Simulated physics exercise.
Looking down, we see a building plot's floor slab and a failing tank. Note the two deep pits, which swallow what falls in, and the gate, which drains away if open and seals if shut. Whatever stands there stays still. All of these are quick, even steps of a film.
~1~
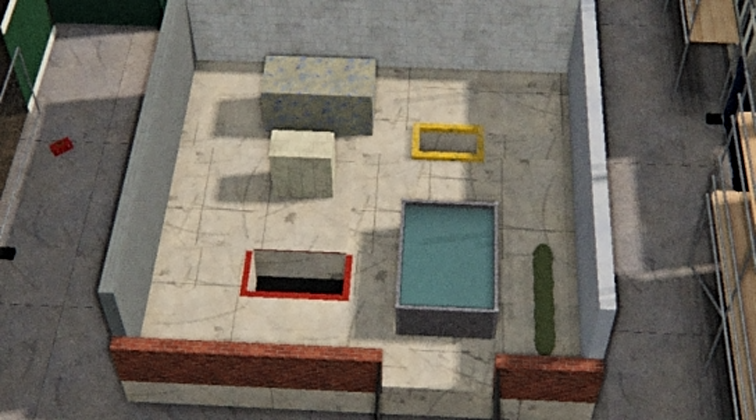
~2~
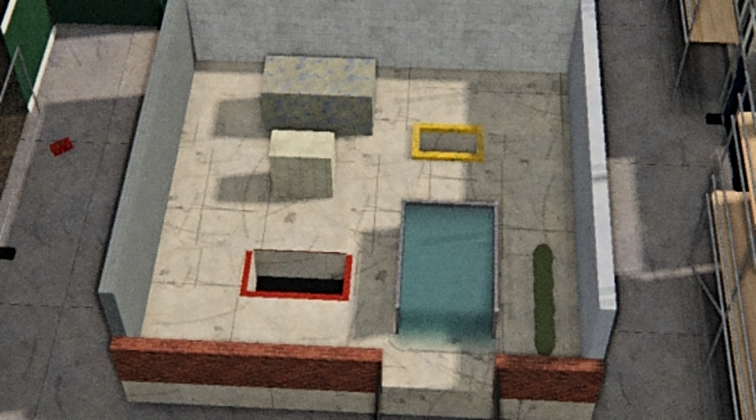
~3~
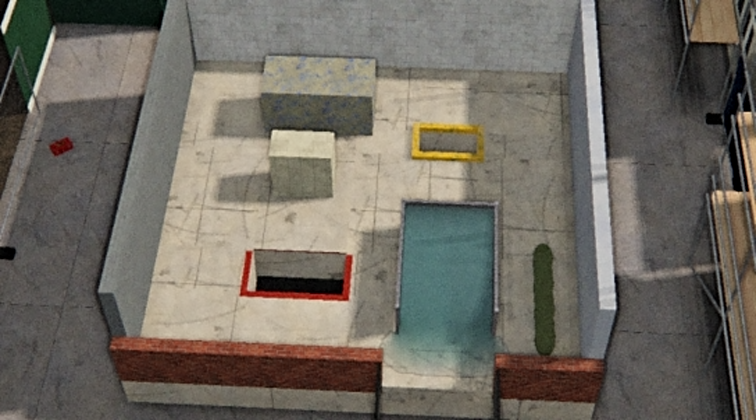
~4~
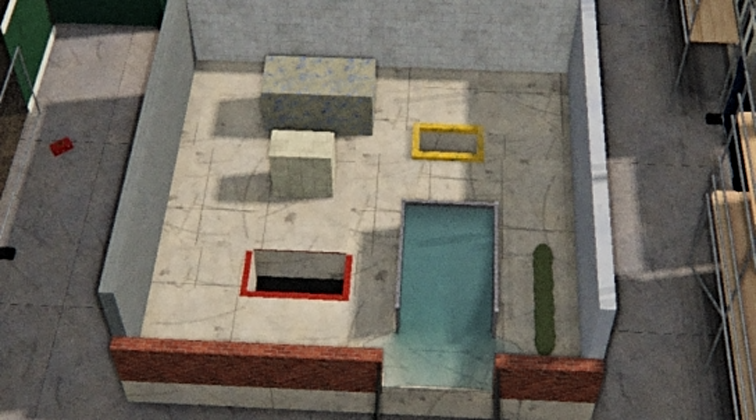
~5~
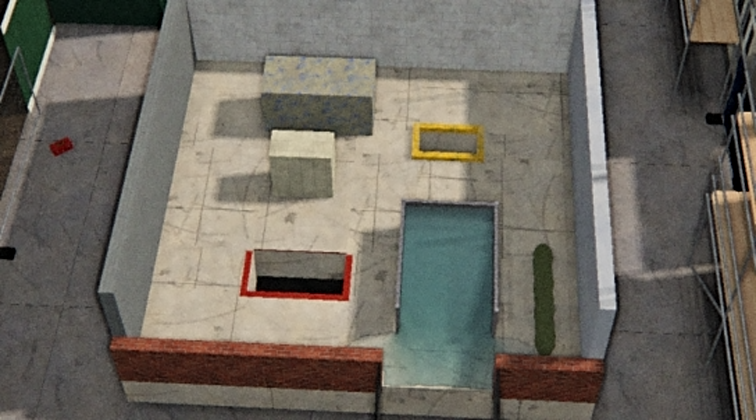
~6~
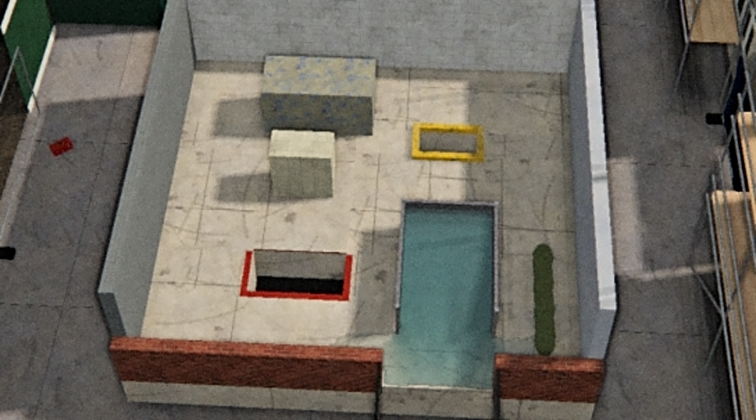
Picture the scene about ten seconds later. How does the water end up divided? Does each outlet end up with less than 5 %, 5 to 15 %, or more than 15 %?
Gate: Past fifteen per cent. Yellow pit: Beneath five per cent. Red pit: Beneath five per cent.
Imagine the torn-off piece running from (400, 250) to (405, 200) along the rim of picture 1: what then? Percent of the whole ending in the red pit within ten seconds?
Red: 40 %.
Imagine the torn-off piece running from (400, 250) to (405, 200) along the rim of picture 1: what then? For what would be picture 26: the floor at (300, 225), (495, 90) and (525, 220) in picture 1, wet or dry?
Taking them in order, I'd say swamped, not reached and not reached.
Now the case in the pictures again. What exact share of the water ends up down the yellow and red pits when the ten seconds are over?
Estimated: 0 per cent and 2 per cent respectively.
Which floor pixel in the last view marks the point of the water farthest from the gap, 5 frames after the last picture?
The farthest wet point should be near (234, 366).
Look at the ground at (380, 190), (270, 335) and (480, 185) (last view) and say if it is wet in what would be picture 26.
Point 1: Unwetted; point 2: Inundated; point 3: Unwetted.
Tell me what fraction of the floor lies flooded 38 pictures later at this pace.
That comes to about 30 per cent.
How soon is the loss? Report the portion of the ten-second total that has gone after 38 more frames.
Share gone by then: About 95 %.
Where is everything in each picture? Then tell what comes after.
The first frame shows the tank at (448, 256) is whole and still.
In the second frame, water pours out at (446, 326) and has run to (392, 336).
In the third frame, water pours out at (446, 327) and has run to a hidden place.
In the fourth frame, water pours out at (446, 327) and has run to a hidden place.
In the fifth frame, water pours out at (446, 328) and has run to a hidden place.
In the sixth frame, water pours out at (446, 328) and has run to a hidden place.
A moment on, water covers 10 % of the floor; the gate 27 %, the yellow pit 0 %, the red pit 0 %.
Next, water covers 15 % of the floor; the gate 48 %, the yellow pit 0 %, the red pit 0 %.
Then, water covers 20 % of the floor; the gate 65 %, the yellow pit 0 %, the red pit 0 %.
Later, water covers 30 % of the floor; the gate 76 %, the yellow pit 0 %, the red pit 1 %.
In the end, water covers 30 % of the floor; the gate 81 %, the yellow pit 0 %, the red pit 1 %.
